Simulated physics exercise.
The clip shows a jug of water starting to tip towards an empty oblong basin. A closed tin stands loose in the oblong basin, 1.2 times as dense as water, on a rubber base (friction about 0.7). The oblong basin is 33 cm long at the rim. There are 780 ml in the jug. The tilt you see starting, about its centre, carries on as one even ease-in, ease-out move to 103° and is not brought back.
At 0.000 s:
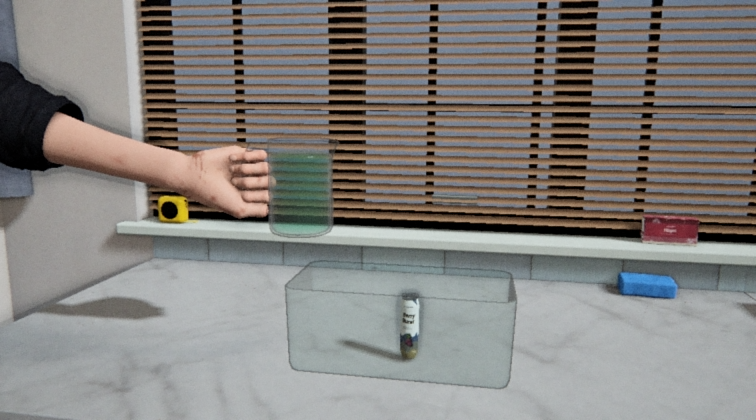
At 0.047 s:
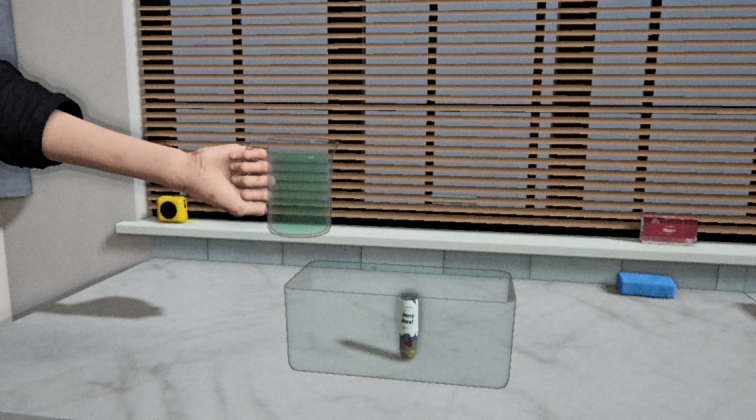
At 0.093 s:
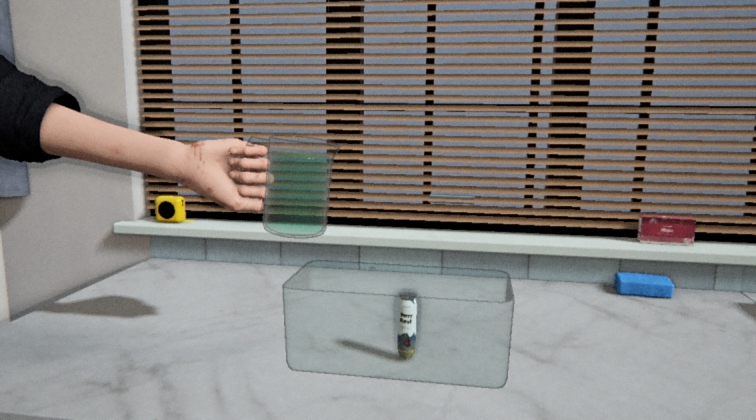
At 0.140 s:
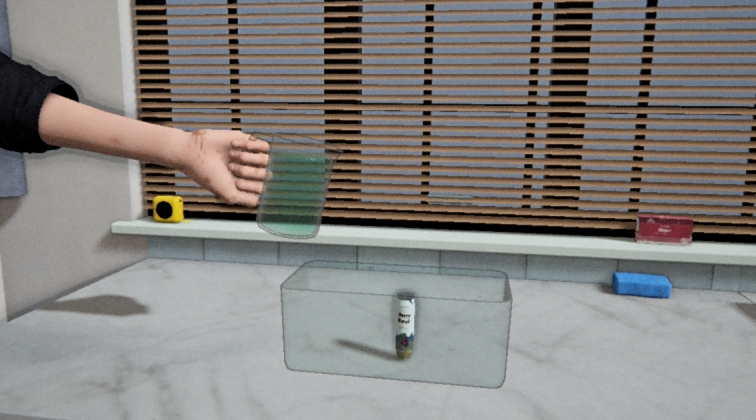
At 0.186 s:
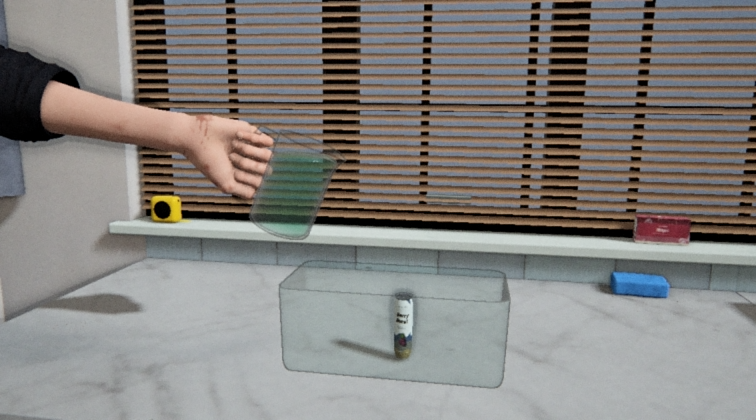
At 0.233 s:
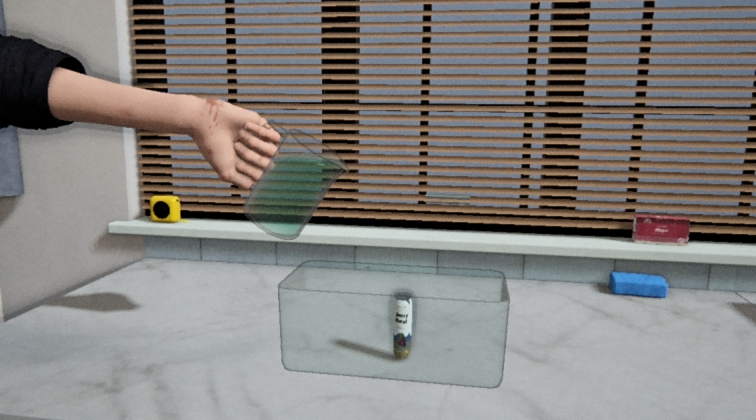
A clear jug of green-tinted water, gripped by a hand reaching in from the left in a dark sleeve, hangs above a marble counter before a window with wooden blinds, seen from the front. Below sits a clear oblong basin holding a small upright white-and-dark container, with a yellow object left and blue and red ones right. The hand tilts the jug rightward, slowly then faster, while the view drifts very slightly.
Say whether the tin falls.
It topples.
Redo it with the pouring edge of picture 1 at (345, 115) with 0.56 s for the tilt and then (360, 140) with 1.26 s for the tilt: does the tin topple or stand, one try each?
First it goes over; then it keeps standing.
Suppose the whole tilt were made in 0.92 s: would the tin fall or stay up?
Then it falls.
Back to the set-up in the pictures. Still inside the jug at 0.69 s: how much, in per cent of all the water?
Some 28 per cent.
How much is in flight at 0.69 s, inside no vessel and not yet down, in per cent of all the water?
Some 20 per cent.
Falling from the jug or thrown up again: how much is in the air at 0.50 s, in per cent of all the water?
Some 22 per cent.
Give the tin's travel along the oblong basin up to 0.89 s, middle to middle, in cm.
Some 10 cm.
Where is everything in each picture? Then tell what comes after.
It leans 0°; its right rim is at (338, 141); the water meets the walls at (273, 153) and (331, 154); the oblong basin's rim runs from (299, 274) to (513, 287); the tin's top is at (410, 299), in the first frame.
It leans 2°; its right rim is at (339, 142); the water meets the walls at (273, 152) and (331, 155), in the second frame.
It leans 6°; its right rim is at (340, 146); the water meets the walls at (274, 151) and (332, 156), in the third frame.
It leans 13°; its right rim is at (343, 151); the water meets the walls at (274, 153) and (334, 157), in the fourth frame.
It leans 22°; its right rim is at (346, 160); the water meets the walls at (270, 169) and (338, 160), in the fifth frame.
It leans 33°; its right rim is at (349, 170); the water meets the walls at (262, 178) and (345, 164), in the sixth frame.
By 0.50 s the tilt is 94° and 69 per cent is still to pour; the tin stands where it began.
By 0.69 s the tilt is 103° and 28 per cent is still to pour; the tin leans 9°.
By 0.89 s the tilt is 103° and 8 per cent is still to pour; the tin lies on its side.
By 1.11 s the tilt is 103° and 1 per cent is still to pour; the tin lies on its side.
At rest the tin lies on its side.
